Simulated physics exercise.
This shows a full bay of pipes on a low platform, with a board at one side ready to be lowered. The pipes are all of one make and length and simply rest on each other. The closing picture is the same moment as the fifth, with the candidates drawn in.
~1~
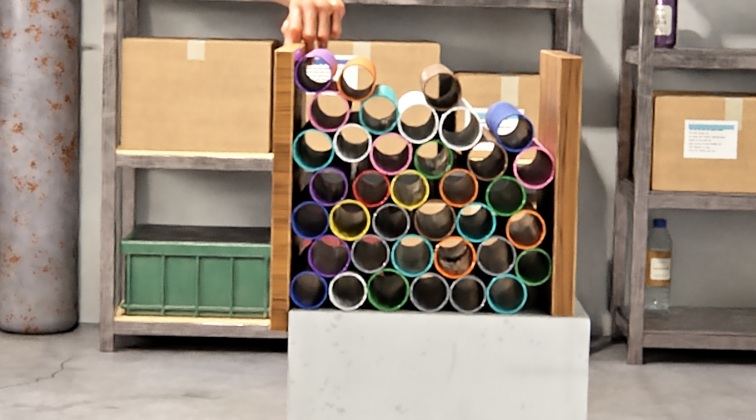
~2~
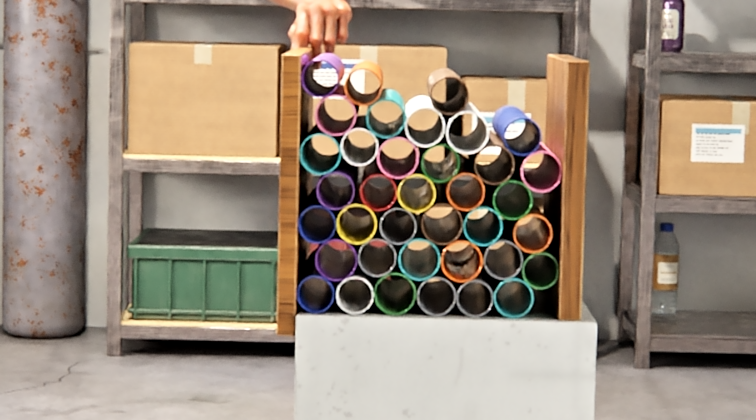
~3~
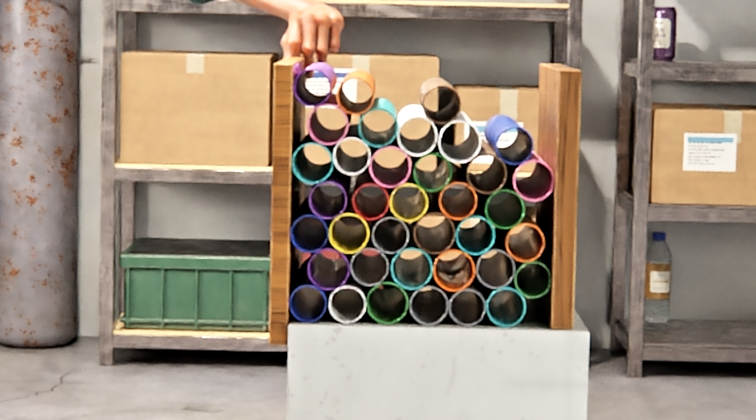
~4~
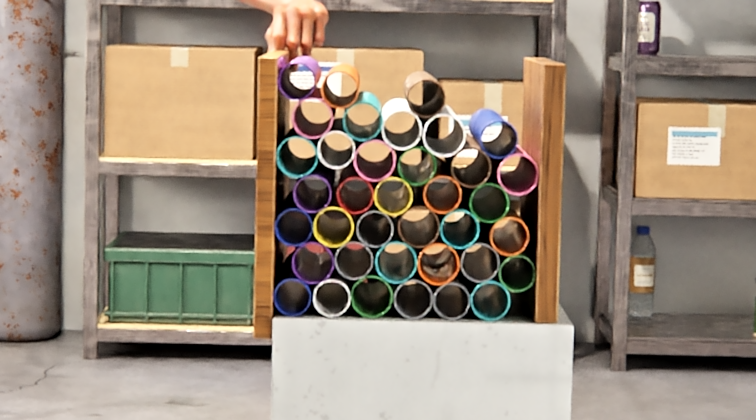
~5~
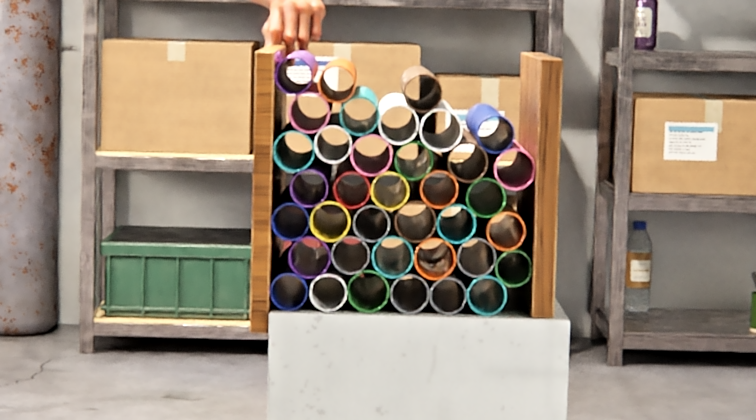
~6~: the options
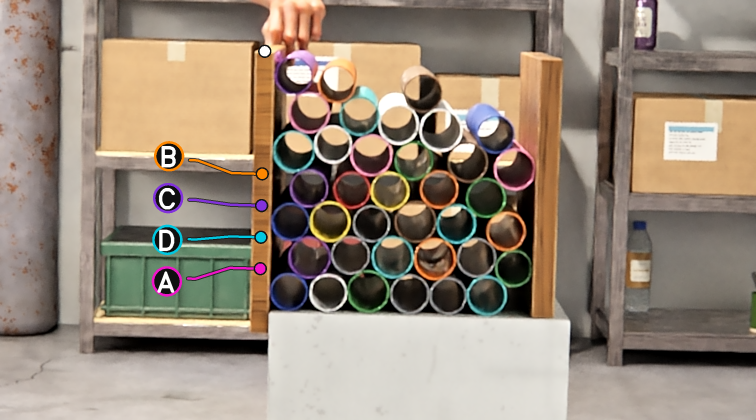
Colourful stacked pipes resting between wooden boards on a pale block, a hand gripping the left board, with only slight camera drift.
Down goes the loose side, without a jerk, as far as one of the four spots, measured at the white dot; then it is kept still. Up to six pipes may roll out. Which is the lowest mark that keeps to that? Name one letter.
Mark D is as low as it can go.
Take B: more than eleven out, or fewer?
It loses fewer than eleven.
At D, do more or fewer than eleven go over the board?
Fewer than eleven.
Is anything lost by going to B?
Yes, at B.
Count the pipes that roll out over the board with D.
The count is four.
On the marked copy, A at (261, 269); B at (263, 174); C at (262, 205); D at (261, 237); the white dot at (265, 51).
With D. Early on, top of the board (273, 132).
Further on, top of the board (271, 221).
At the end, top of the board (271, 237), four out over the board.
As for the rest, A more than six out over the board; B one out over the board; C four out over the board.
